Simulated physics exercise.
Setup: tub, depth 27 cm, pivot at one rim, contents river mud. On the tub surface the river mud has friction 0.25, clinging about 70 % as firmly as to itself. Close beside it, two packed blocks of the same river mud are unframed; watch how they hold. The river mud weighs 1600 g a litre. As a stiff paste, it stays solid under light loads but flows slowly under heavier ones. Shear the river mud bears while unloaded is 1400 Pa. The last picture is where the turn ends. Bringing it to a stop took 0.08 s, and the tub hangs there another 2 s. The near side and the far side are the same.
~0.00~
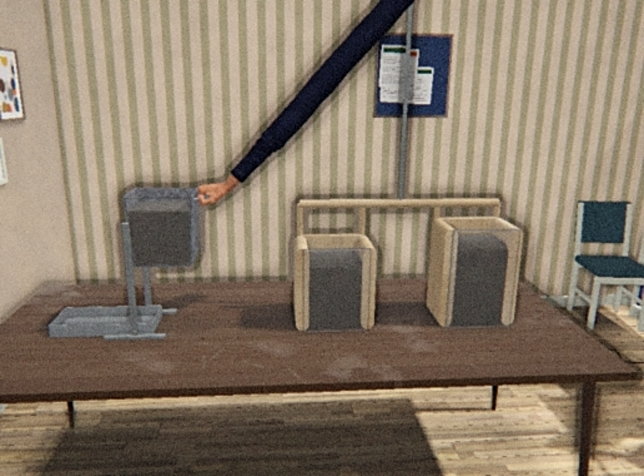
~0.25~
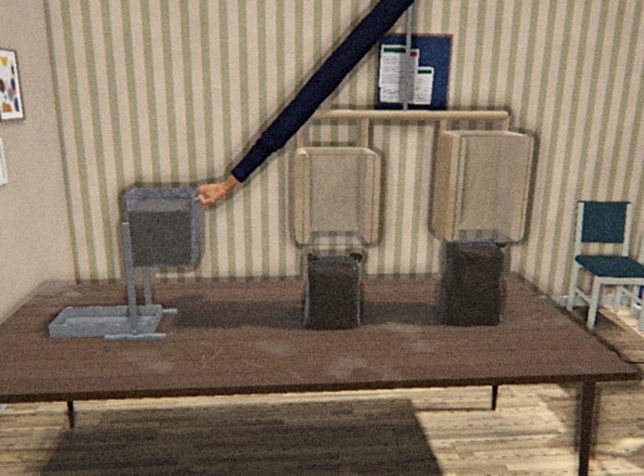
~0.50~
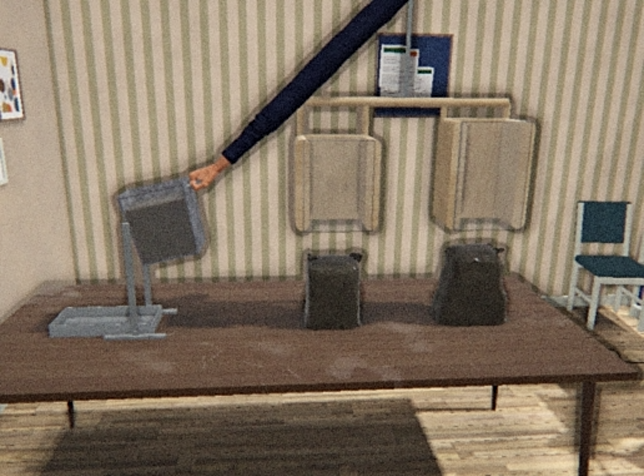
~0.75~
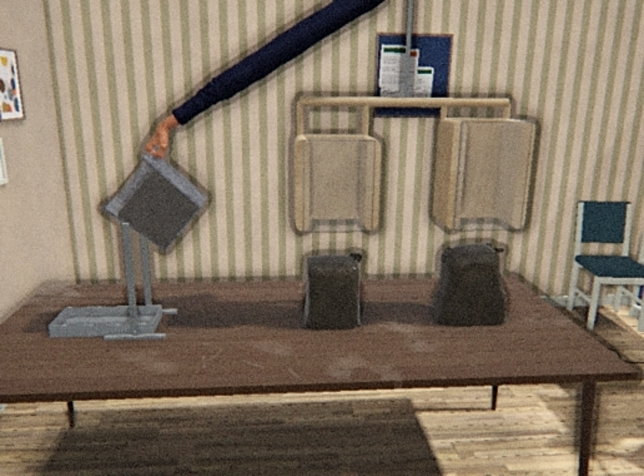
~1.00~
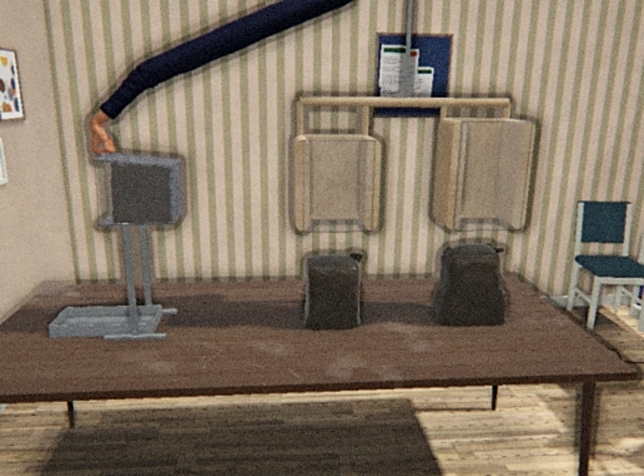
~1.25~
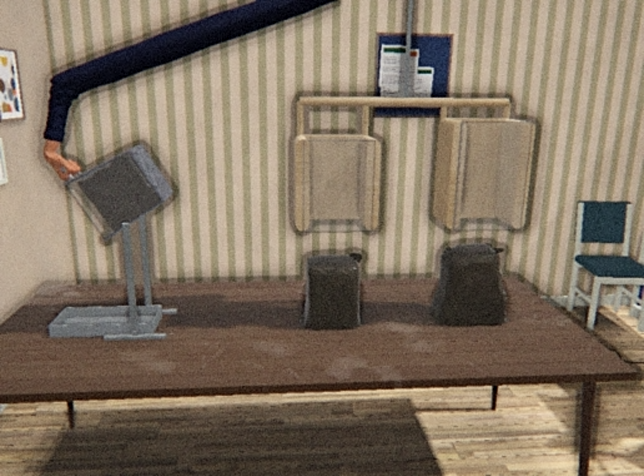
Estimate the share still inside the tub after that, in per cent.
I would say about 0 per cent.
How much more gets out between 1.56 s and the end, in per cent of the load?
I reckon it's around 45 in a hundred.
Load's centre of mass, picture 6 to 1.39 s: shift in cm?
I'd put the distance at about 5 centimetres.
By 1.39 s, the tub is at 120 degrees and holds 98 %.
By 1.56 s, the tub is at 120 degrees and holds 43 %.
By 1.73 s, the tub is at 120 degrees and holds 0 %.
By 1.90 s, the tub is at 120 degrees and holds 0 %.
By 3.25 s, at the end, the tub is at 120 degrees and holds 0 %.
